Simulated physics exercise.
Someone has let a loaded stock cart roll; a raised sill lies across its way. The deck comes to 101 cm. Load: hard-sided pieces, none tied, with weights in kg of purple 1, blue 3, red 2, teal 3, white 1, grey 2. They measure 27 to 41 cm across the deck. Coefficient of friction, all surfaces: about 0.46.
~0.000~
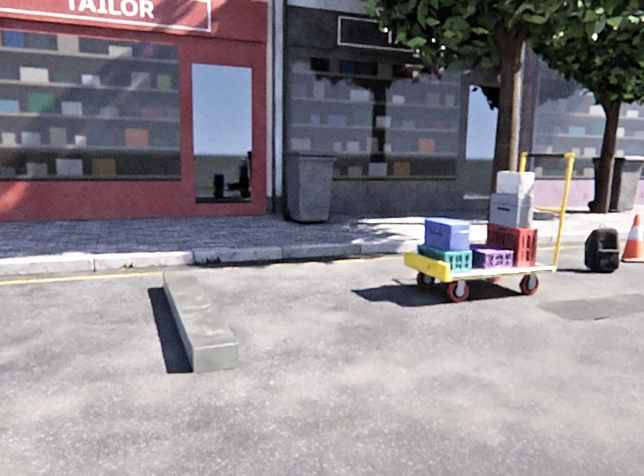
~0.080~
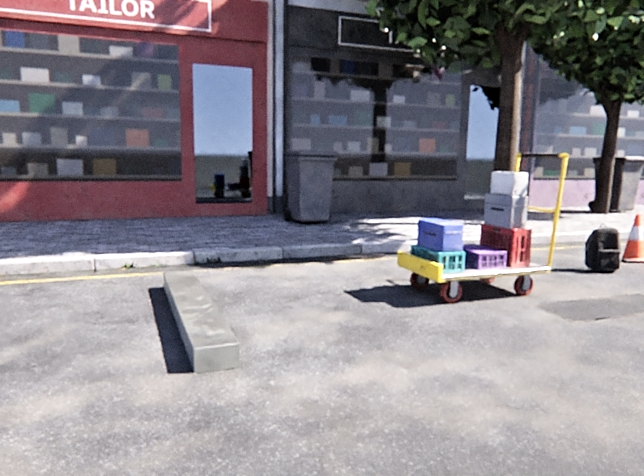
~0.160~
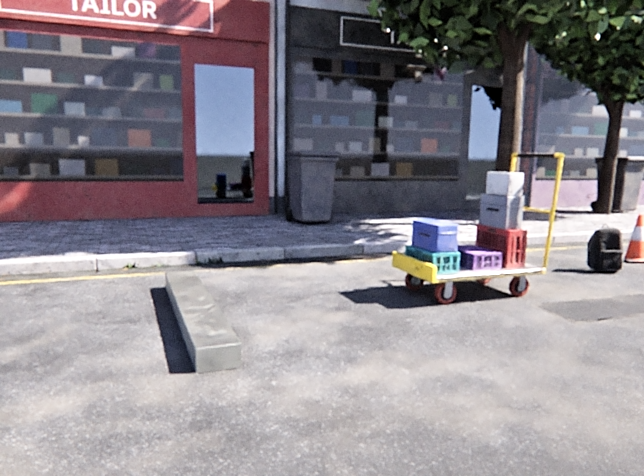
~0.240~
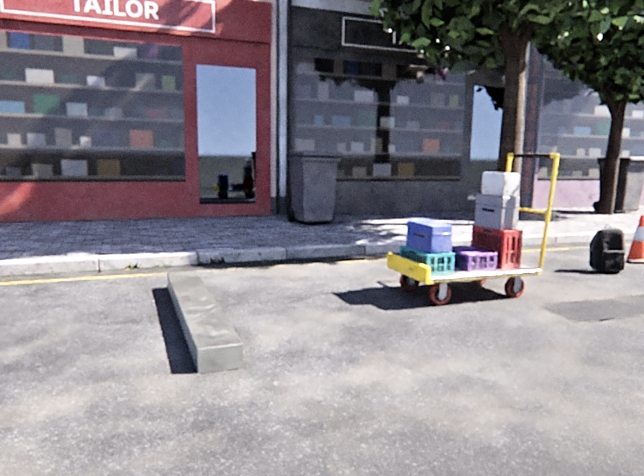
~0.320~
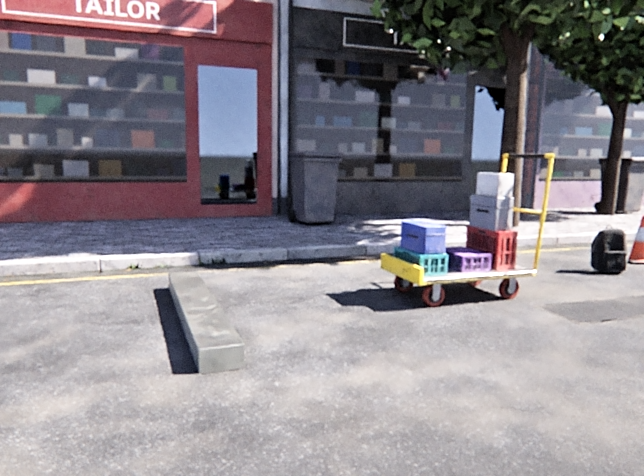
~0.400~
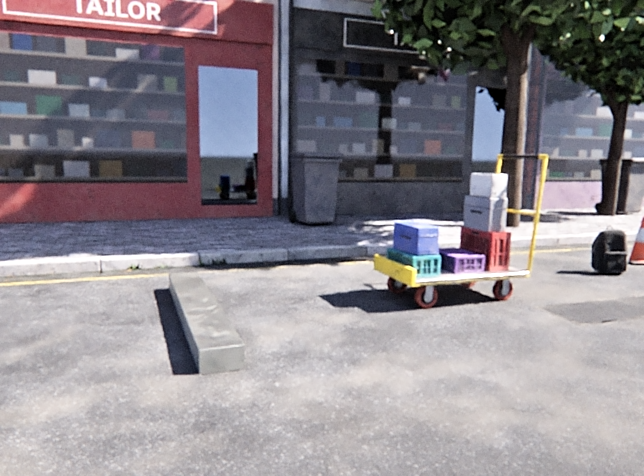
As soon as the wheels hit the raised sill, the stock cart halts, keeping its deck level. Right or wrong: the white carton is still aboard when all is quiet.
Right.
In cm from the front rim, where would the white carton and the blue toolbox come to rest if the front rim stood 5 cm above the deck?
White 10 behind, blue 10 behind.
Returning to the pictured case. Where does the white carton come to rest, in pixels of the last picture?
(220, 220).
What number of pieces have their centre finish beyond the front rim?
Total counted: 0.
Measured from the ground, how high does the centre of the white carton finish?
About 65 cm above the ground.
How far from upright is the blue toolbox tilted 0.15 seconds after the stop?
About 0° from upright.
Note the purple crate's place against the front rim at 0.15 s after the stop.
About 50 cm behind the rim.
After 2.12 s the deck stops.
After 2.27 s the white carton is 71 cm behind the rim, tilted 10°, near (305, 185) in the last picture's view.
After 2.52 s the white carton is 52 cm behind the rim, tilted 25°, near (278, 190) in the last picture's view.
After 2.92 s the white carton is 15 cm behind the rim, tilted 85°, near (223, 220) in the last picture's view.
When all is still (3.1 s), nothing is past the rim; behind it, purple crate, blue toolbox, red crate, teal crate, white carton and grey toolbox.
